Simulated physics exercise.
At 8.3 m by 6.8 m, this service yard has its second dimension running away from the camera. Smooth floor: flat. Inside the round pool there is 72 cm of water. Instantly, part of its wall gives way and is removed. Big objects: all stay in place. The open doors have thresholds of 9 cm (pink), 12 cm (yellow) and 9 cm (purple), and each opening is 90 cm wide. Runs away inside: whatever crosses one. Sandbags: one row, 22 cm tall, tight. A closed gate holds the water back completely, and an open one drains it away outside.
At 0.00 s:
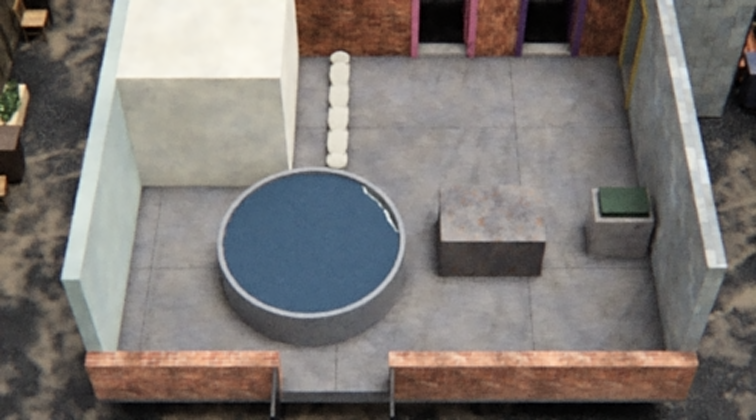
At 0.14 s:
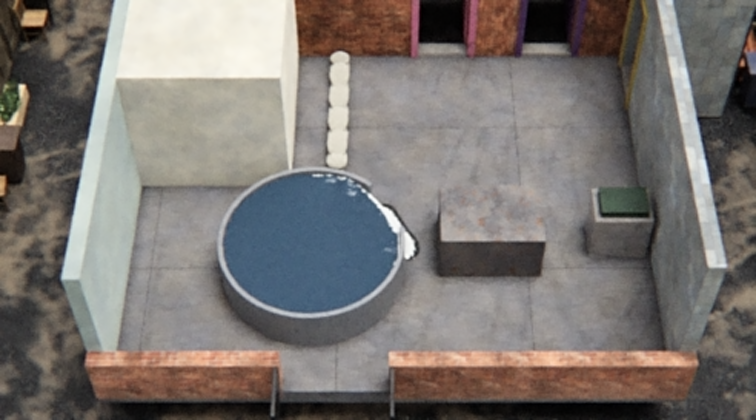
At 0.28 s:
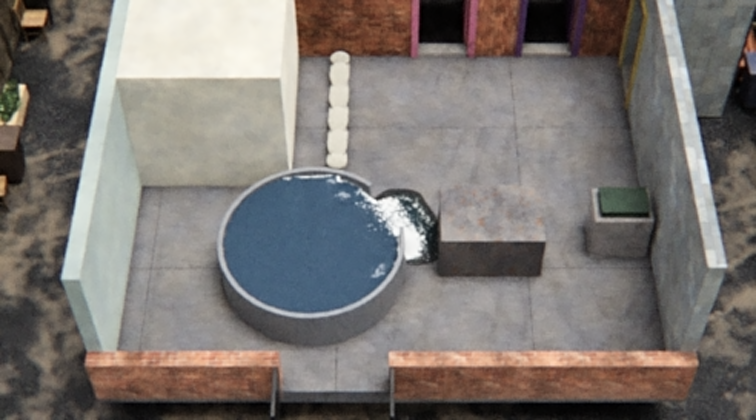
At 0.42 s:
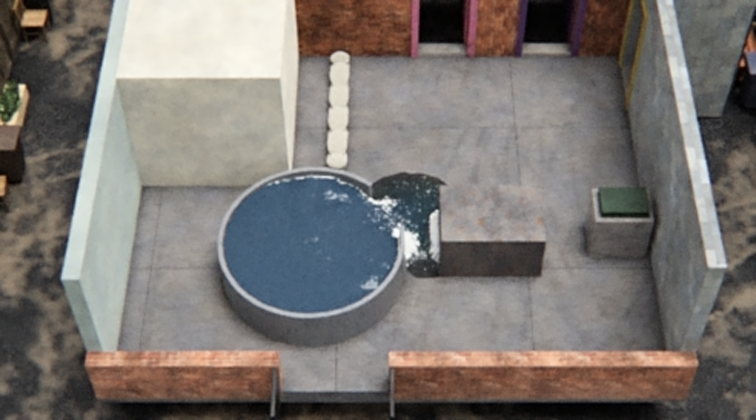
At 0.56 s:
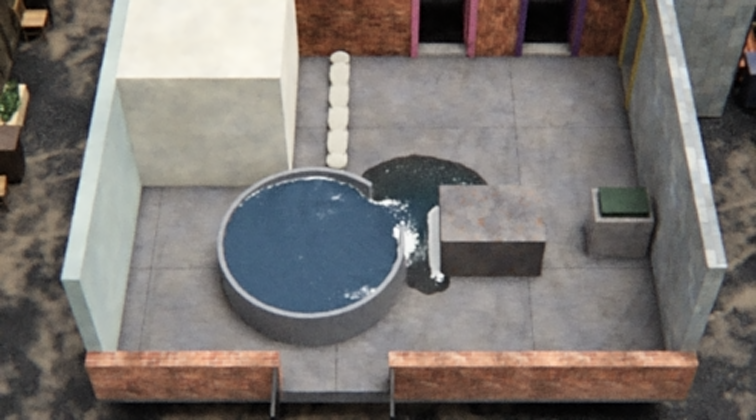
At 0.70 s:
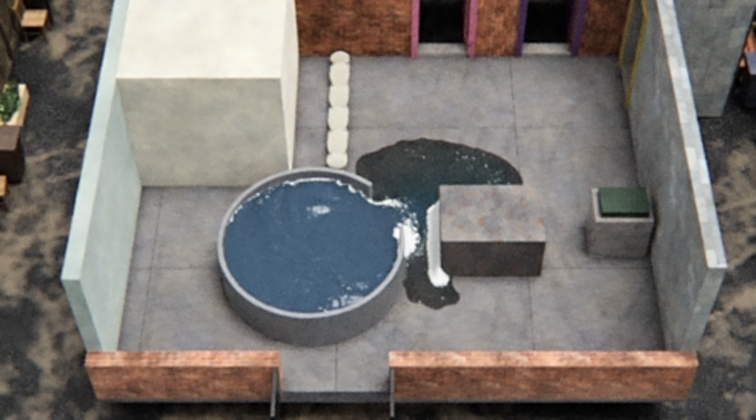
Water pours from a gap in the round pool's right side and spreads around a block.
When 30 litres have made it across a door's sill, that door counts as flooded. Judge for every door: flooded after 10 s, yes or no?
Verdicts: Pink door, yes; yellow door, yes; purple door, yes.
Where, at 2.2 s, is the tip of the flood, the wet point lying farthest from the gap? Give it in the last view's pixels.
Near (617, 59).
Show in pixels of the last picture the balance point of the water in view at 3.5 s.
I'd put it close to (397, 221).
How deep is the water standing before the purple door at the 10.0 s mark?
The depth there is around 11.5 cm.
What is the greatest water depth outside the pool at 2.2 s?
Around 49 centimetres.
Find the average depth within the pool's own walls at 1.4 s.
56 cm.
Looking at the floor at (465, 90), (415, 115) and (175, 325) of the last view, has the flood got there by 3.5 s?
Going through the three points: Awash, then awash, then not yet touched.
After 1.4 s water covers 30 % of the floor and is deepest (56 cm) near (434, 233); pink door not reached, yellow door not reached, purple door not reached.
After 2.2 s water covers 50 % of the floor and is deepest (49 cm) near (434, 233); pink door 17 cm at the sill, 3 L in, yellow door 15 cm at the sill, 1 L in, purple door 18 cm at the sill, 6 L in.
After 3.5 s water covers 60 % of the floor and is deepest (36 cm) near (434, 233); pink door 20 cm at the sill, 93 L in, yellow door 27 cm at the sill, 46 L in, purple door 19 cm at the sill, 55 L in.
After 6.0 s water covers 75 % of the floor and is deepest (26 cm) near (434, 233); pink door 16 cm at the sill, 163 L in, yellow door 16 cm at the sill, 111 L in, purple door 14 cm at the sill, 127 L in.
After 10.0 s water covers 90 % of the floor and is deepest (17 cm) near (434, 233); pink door 12 cm at the sill, 208 L in, yellow door 13 cm at the sill, 124 L in, purple door 12 cm at the sill, 150 L in.
